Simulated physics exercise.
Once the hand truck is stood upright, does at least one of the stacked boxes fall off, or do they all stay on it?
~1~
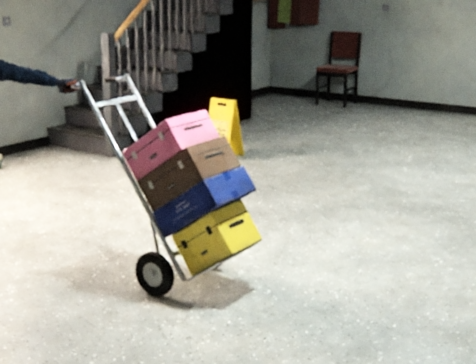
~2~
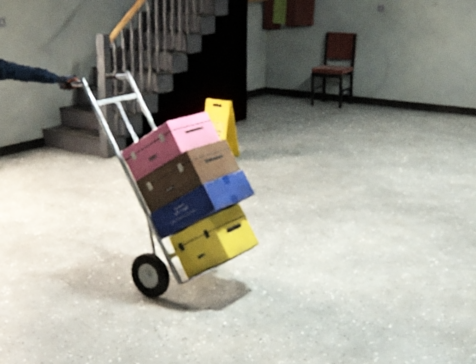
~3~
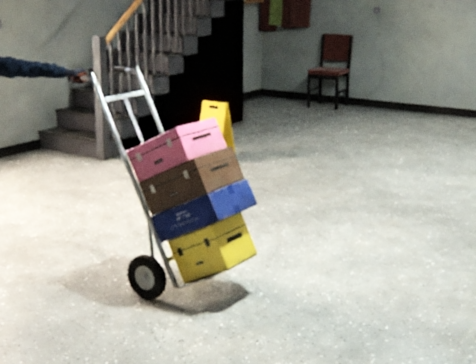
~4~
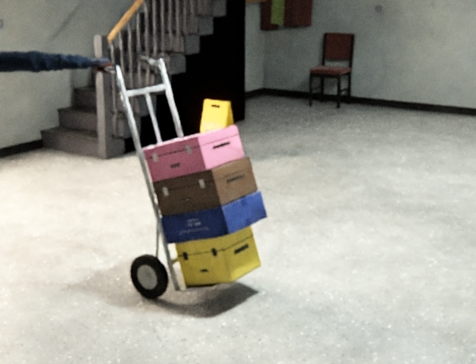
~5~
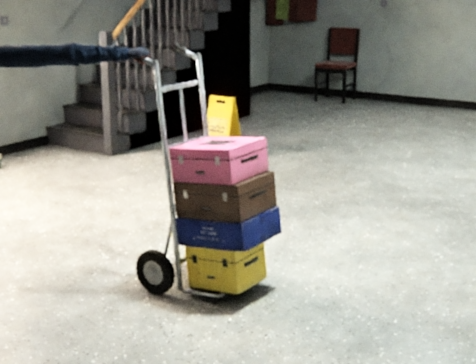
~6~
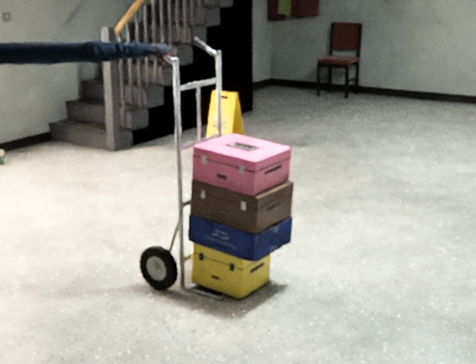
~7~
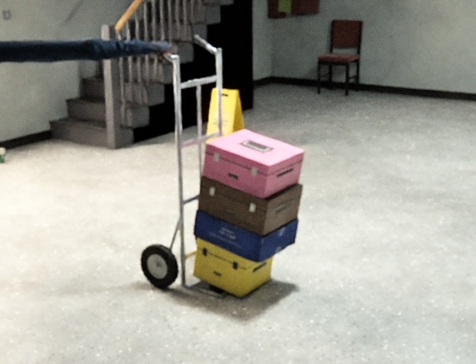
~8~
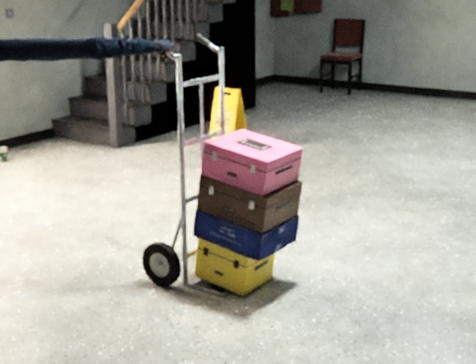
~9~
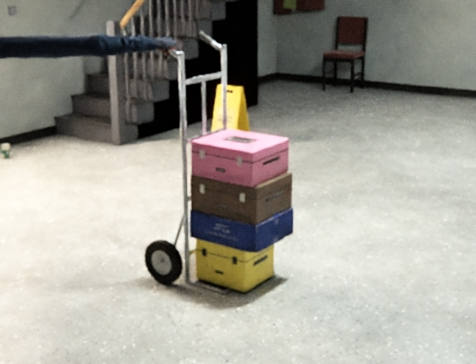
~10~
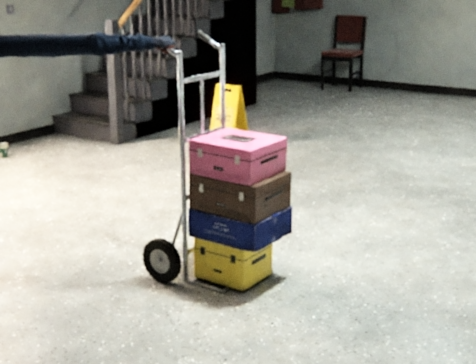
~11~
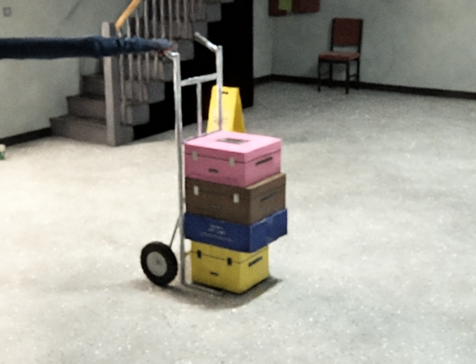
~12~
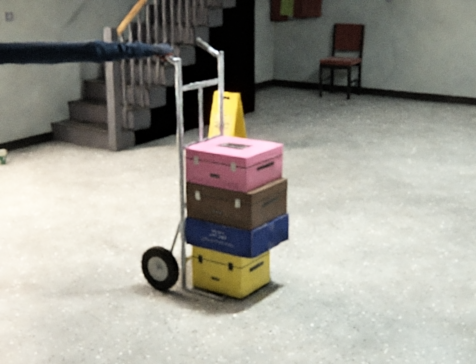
They all stay on the hand truck. The stack tips forward a little and then settles back without losing a box.
